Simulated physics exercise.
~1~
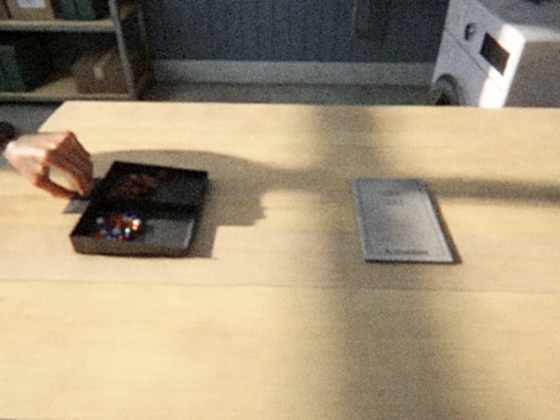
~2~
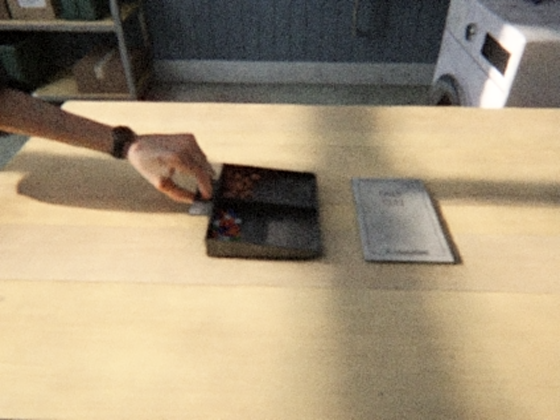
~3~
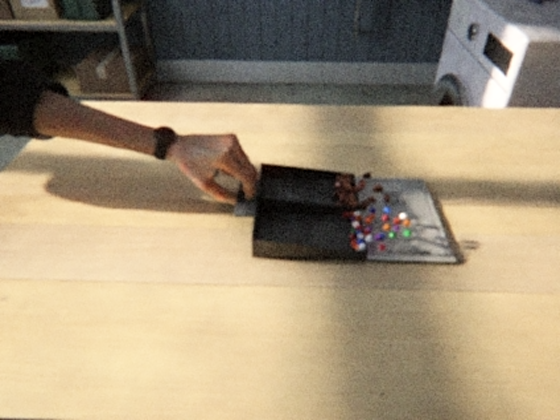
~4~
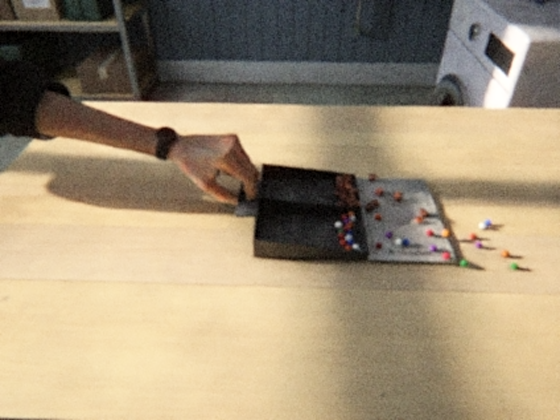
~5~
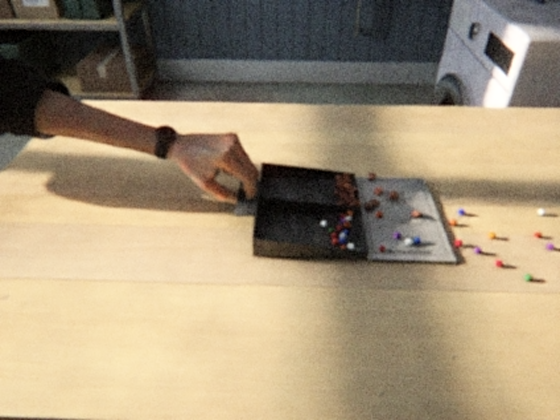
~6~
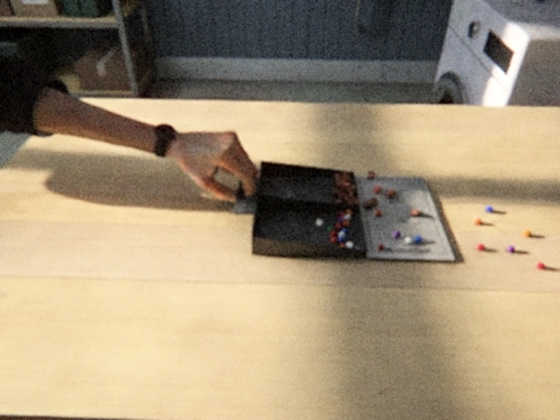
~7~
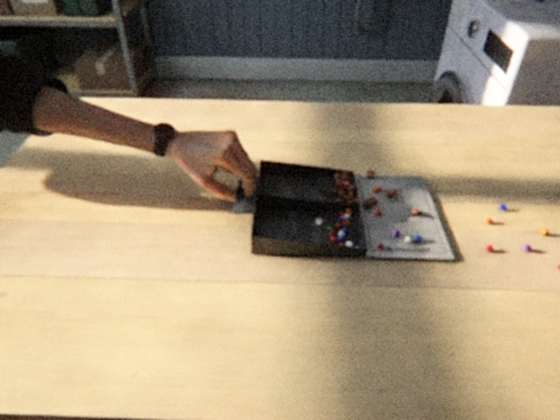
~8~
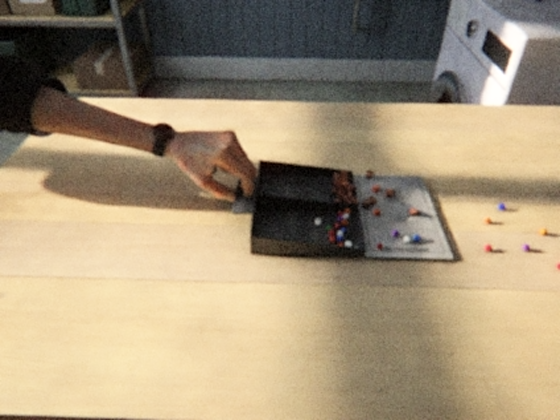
A hand pushed a dark divided tray of small colourful pieces right across a wooden table until it stopped against a thin grey book, and some pieces spilled over the front rim, ending up scattered across the book and the table beyond.
